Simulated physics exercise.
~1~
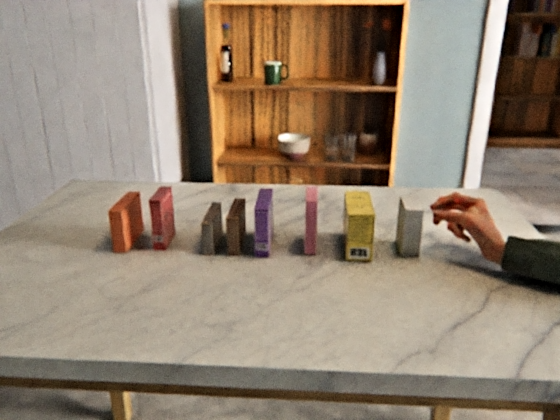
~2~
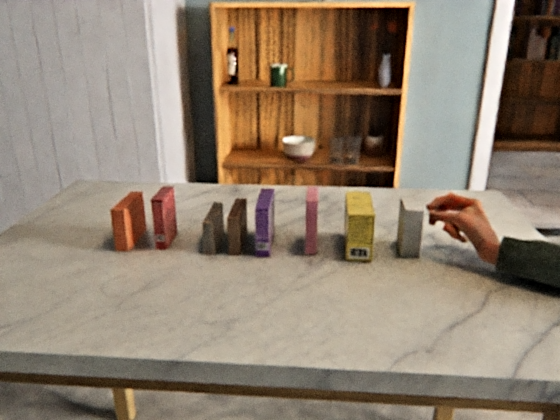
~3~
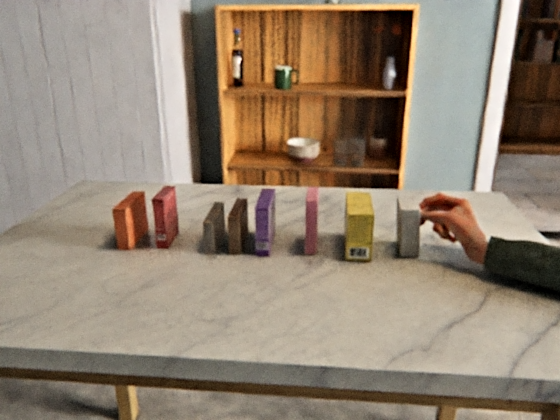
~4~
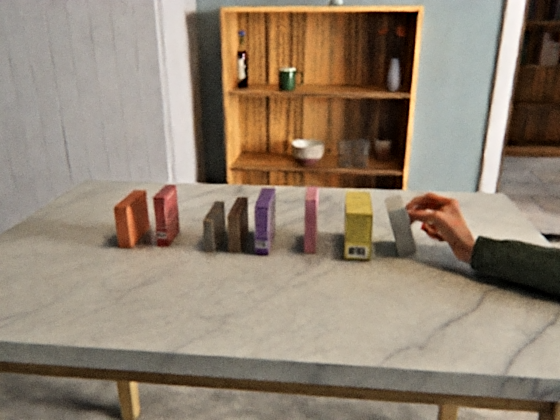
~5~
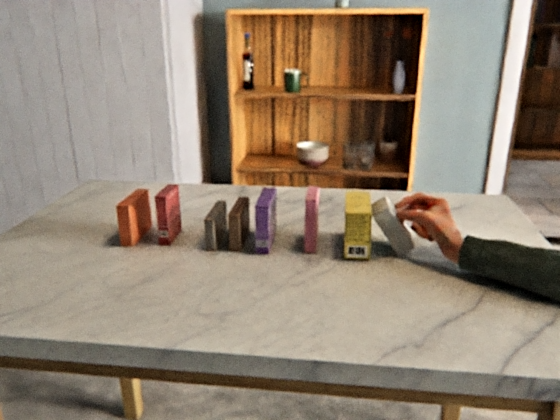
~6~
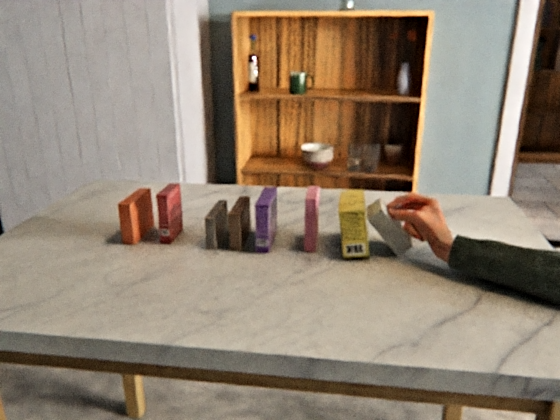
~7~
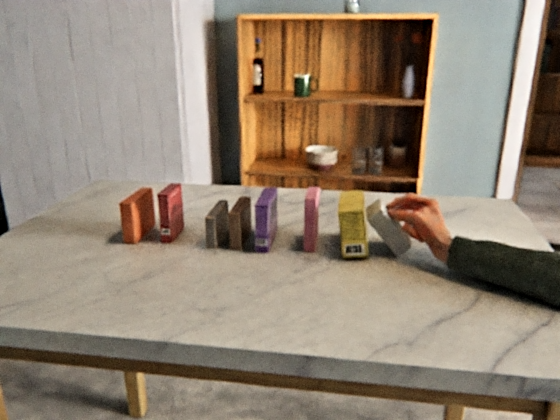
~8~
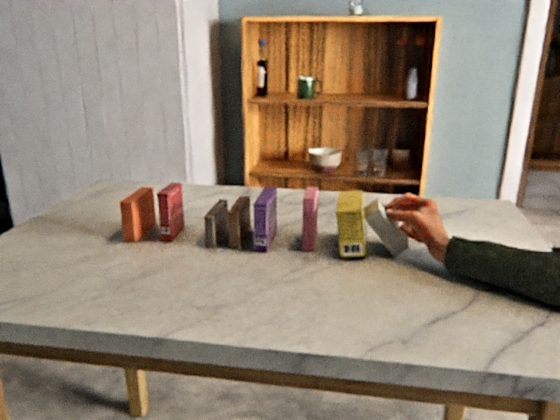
At the start, eight upright blocks and packets stand in a spaced row on a marble-patterned table, with a wooden shelf behind, while a hand reaches in from the right toward the white block at the end. The fingers meet the block near its top and tip it to the left. It leans over until it comes to rest against the yellow packet, with the hand staying close beside it. The view drifts slightly sideways. At the end, the white block is still leaning, and the yellow packet, pink board and all the others remain upright.
